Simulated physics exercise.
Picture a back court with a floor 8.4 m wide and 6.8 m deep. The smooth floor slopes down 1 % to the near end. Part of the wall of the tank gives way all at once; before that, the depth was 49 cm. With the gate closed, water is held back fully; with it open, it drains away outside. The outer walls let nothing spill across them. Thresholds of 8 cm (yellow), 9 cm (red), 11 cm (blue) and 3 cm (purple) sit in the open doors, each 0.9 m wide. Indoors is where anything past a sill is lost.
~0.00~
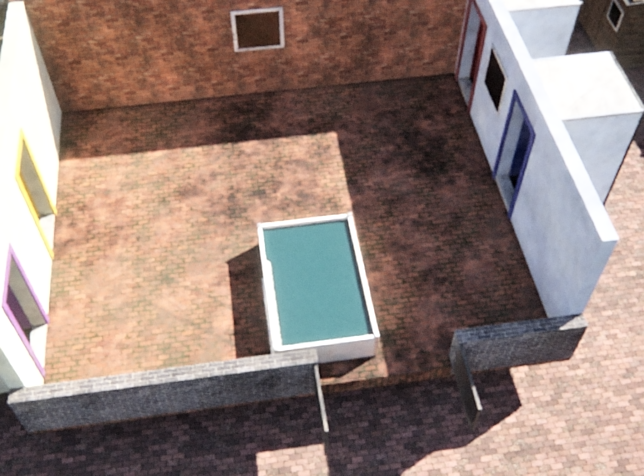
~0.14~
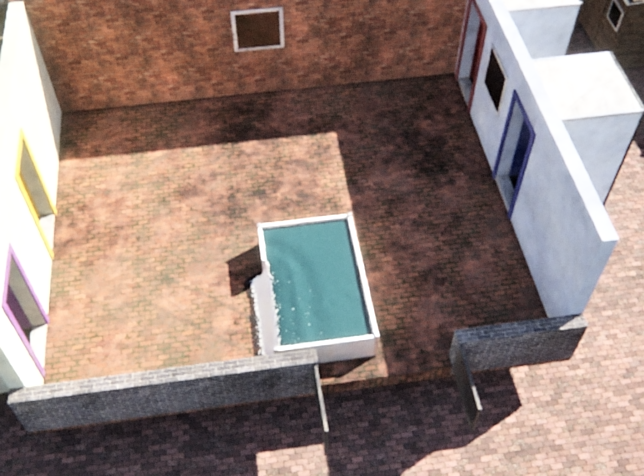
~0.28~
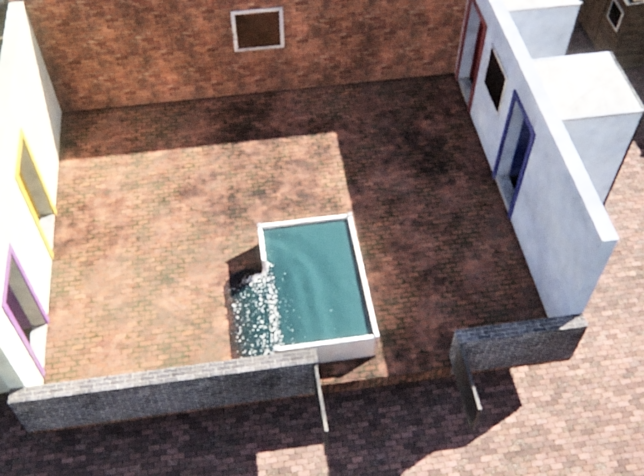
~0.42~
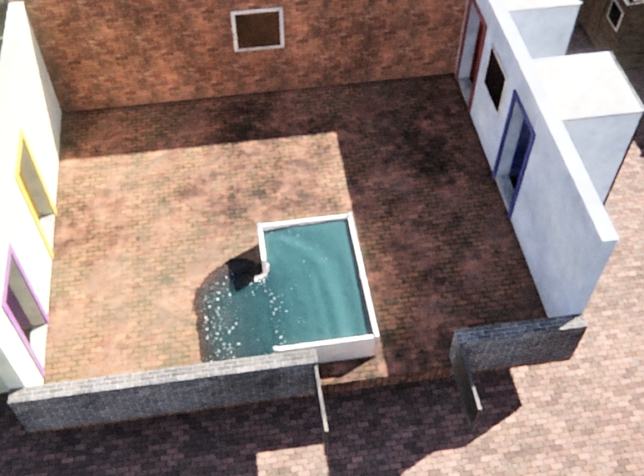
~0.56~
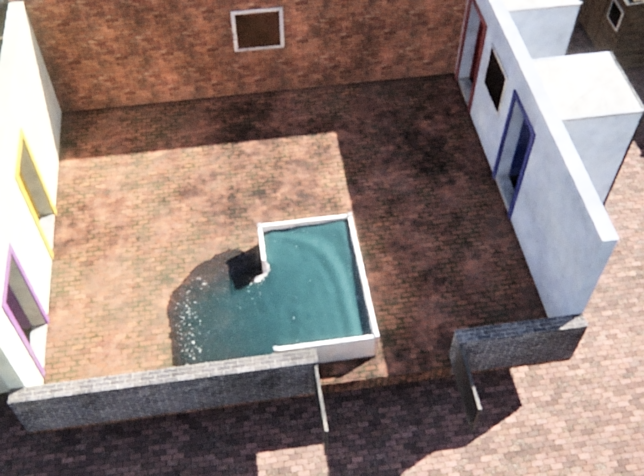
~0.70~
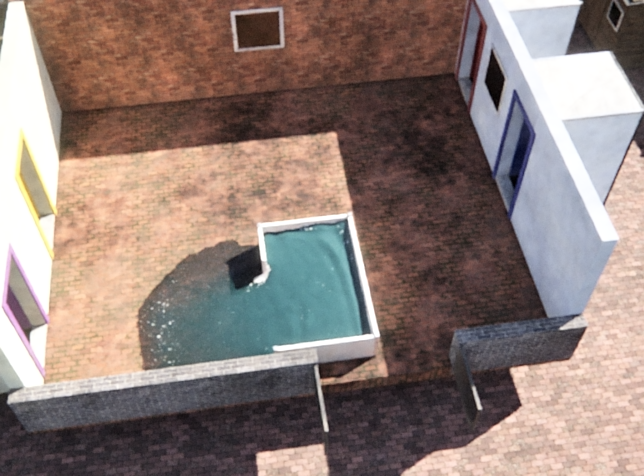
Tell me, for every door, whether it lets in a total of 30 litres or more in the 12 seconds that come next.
For every door: The yellow door does not; the red door does not; the blue door does not; the purple door does.
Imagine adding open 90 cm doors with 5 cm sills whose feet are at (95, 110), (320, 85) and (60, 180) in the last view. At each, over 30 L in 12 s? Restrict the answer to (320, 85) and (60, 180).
First door short of the limit, second door short of the limit.
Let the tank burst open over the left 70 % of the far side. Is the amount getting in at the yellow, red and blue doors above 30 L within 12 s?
Yellow: Within the limit; red: Within the limit; blue: Within the limit.
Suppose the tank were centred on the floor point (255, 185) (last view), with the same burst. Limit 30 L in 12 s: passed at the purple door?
Well, purple ends up beyond the mark.
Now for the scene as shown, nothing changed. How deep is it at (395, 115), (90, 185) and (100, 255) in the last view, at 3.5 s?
Listed order: 0 / 1 / 6 cm.
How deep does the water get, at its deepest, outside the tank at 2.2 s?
It gets to some 40 cm.
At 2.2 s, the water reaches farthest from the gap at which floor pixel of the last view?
Point: Roughly (53, 245).
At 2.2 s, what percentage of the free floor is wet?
Wet share: About 20 %.
After 1.4 s water covers 20 % of the floor and is deepest (25 cm) near (266, 339); yellow door not reached, red door not reached, blue door not reached, purple door 6 cm at the sill, 3 L in.
After 2.2 s water covers 20 % of the floor and is deepest (40 cm) near (42, 409); yellow door not reached, red door not reached, blue door not reached, purple door 21 cm at the sill, 73 L in.
After 3.5 s water covers 25 % of the floor and is deepest (24 cm) near (47, 330); yellow door 8 cm at the sill, 0 L in, red door not reached, blue door not reached, purple door 20 cm at the sill, 258 L in.
After 7.0 s water covers 45 % of the floor and is deepest (10 cm) near (42, 409); yellow door 5 cm at the sill, 1 L in, red door not reached, blue door not reached, purple door 10 cm at the sill, 455 L in.
After 12.0 s water covers 70 % of the floor and is deepest (6 cm) near (42, 409); yellow door 3 cm at the sill, 1 L in, red door not reached, blue door not reached, purple door 5 cm at the sill, 511 L in.
